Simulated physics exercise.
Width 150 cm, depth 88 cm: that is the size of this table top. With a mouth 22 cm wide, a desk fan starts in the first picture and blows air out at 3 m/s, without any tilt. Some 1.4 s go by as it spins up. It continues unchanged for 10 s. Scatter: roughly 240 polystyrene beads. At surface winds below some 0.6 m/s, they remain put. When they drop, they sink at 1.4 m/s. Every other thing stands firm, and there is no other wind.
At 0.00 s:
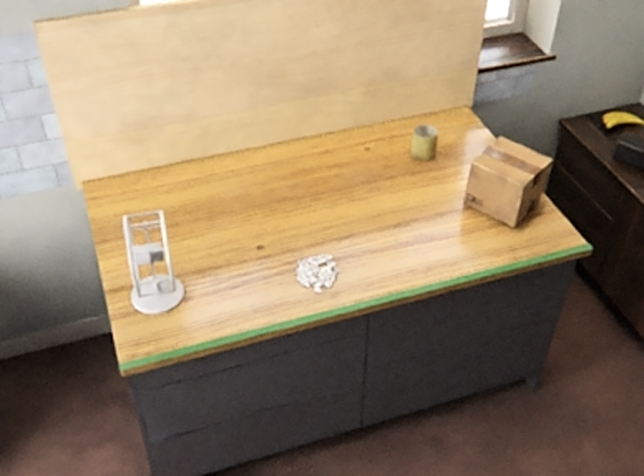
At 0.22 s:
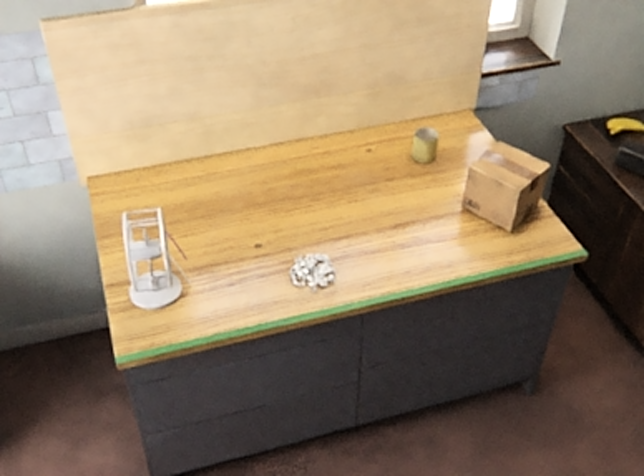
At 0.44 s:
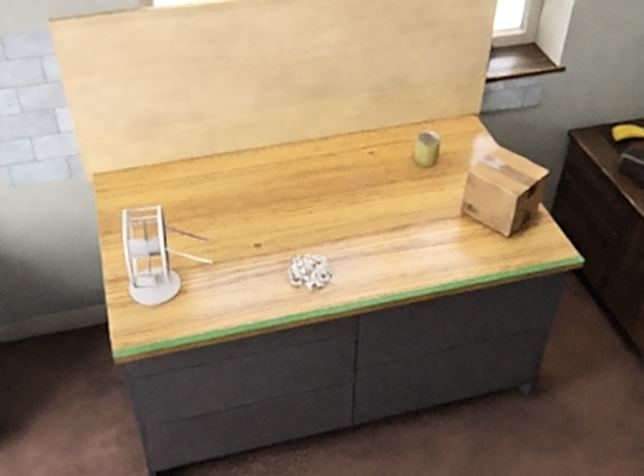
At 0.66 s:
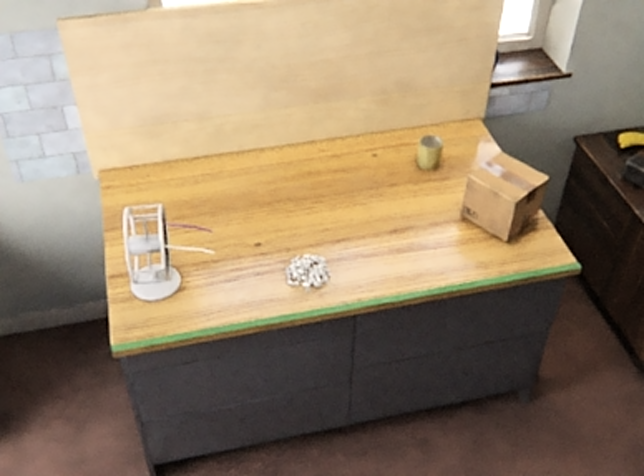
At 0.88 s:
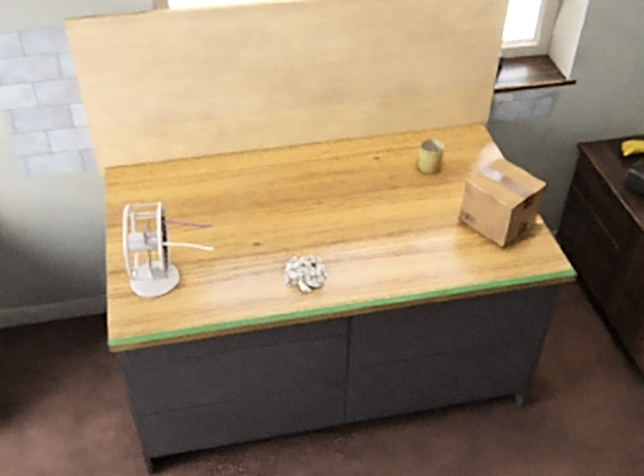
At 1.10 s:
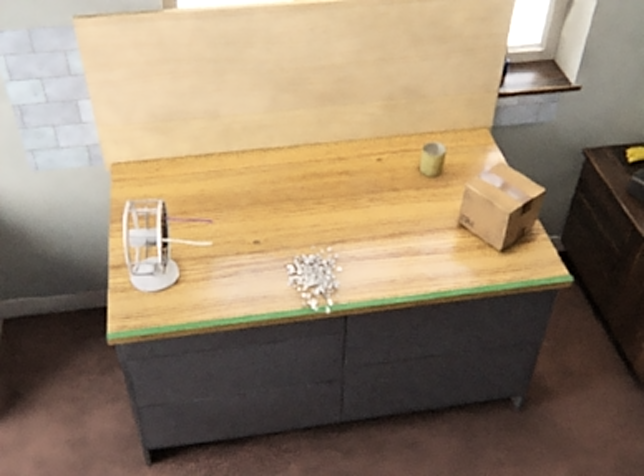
A large wooden-topped counter with dark grey drawers and a green front edge stands in a room with reddish flooring, seen from above as the view drifts slightly. On it are a small white desk fan at left, a pile of white beads near the front, and a mug and an open cardboard box at right. The fan turns, pale streaks appear beside it, and the beads, still at first, spread outward.
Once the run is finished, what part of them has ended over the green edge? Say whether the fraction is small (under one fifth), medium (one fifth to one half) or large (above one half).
Large, above one half.
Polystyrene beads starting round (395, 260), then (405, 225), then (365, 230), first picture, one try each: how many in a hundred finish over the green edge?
90 %, 4 %, 2 %.
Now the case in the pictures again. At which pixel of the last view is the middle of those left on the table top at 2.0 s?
(473, 235), roughly.
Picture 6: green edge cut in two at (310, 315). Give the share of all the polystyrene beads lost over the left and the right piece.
0 % left and 80 % right.
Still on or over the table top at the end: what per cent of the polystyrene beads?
About 5 percent of them remain.
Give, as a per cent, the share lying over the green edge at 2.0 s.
I'd say near 70 per cent by then.
After 2.0 s the count stands so, 72 % are over the green edge; the middle of those still in play is near (503, 255).
After 3.2 s the count stands so, 80 % are over the green edge.
After 5.5 s the count stands so, 80 % are over the green edge.
After 10.0 s, at the end, 80 % are over the green edge.
